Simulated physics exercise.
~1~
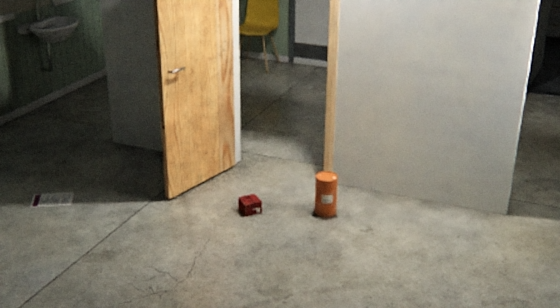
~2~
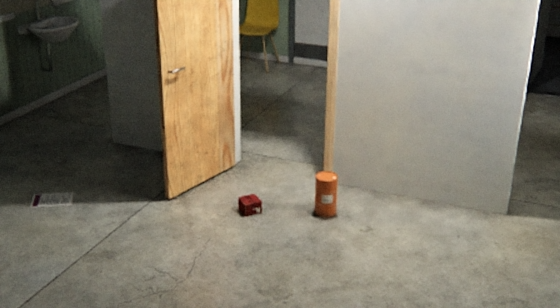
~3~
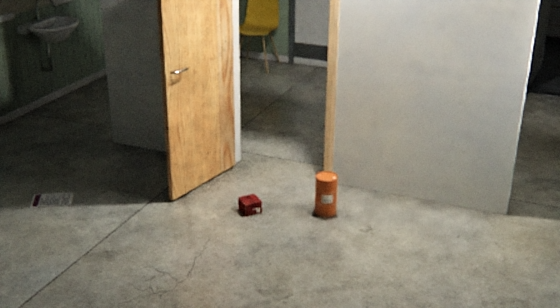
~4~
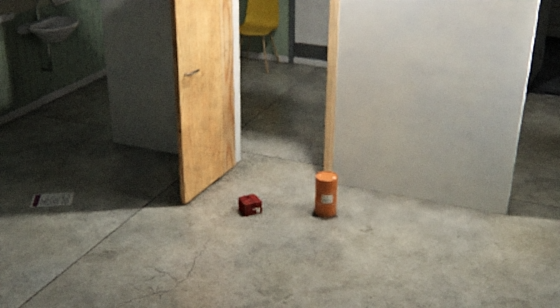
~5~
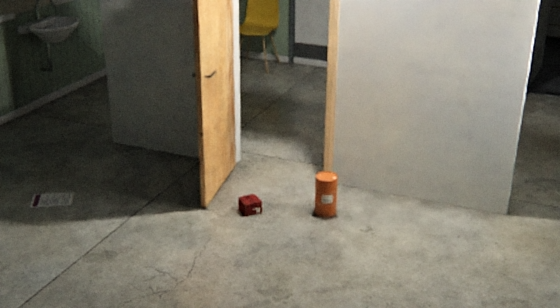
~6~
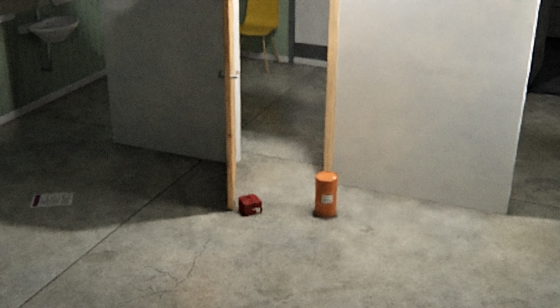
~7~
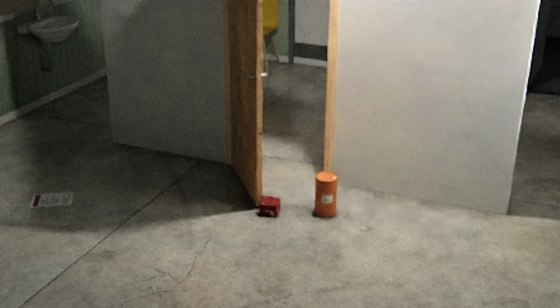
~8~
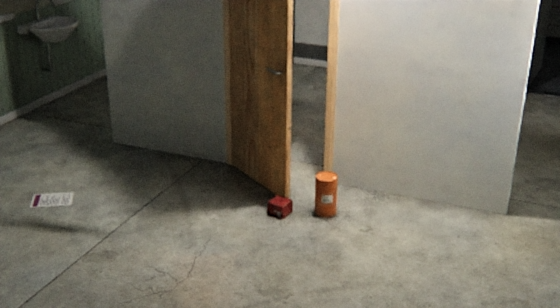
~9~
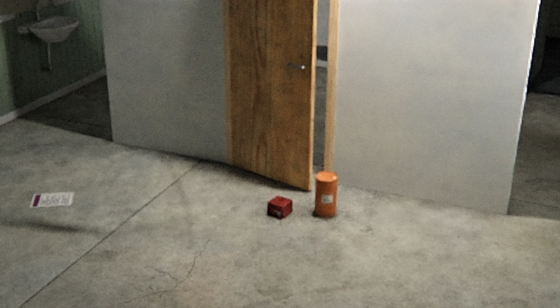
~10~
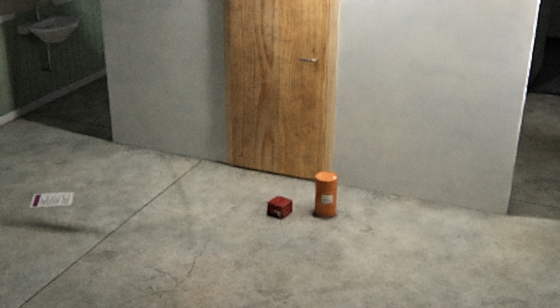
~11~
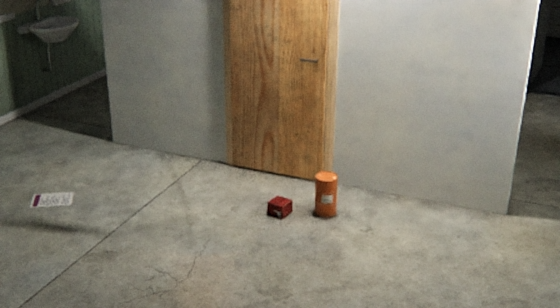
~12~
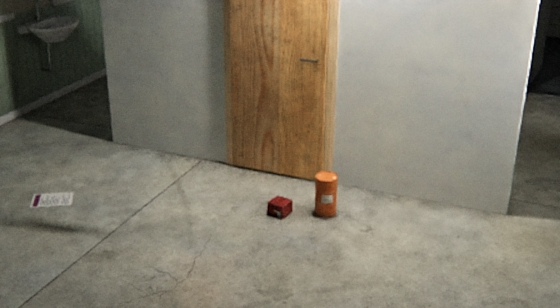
In a bare room with a scuffed concrete floor, a wooden door stands wide open in a pale grey partition, with a small red box and an orange canister on the floor nearby. A yellow chair shows through the doorway, and a sink hangs at the far left. The door swings toward the right, its edge reaching the red box. It pushes the box a short way right, toward the canister, then sweeps past it. The door continues into its frame and shuts, hiding the chair, while the box rests in its new spot beside the unmoved canister.
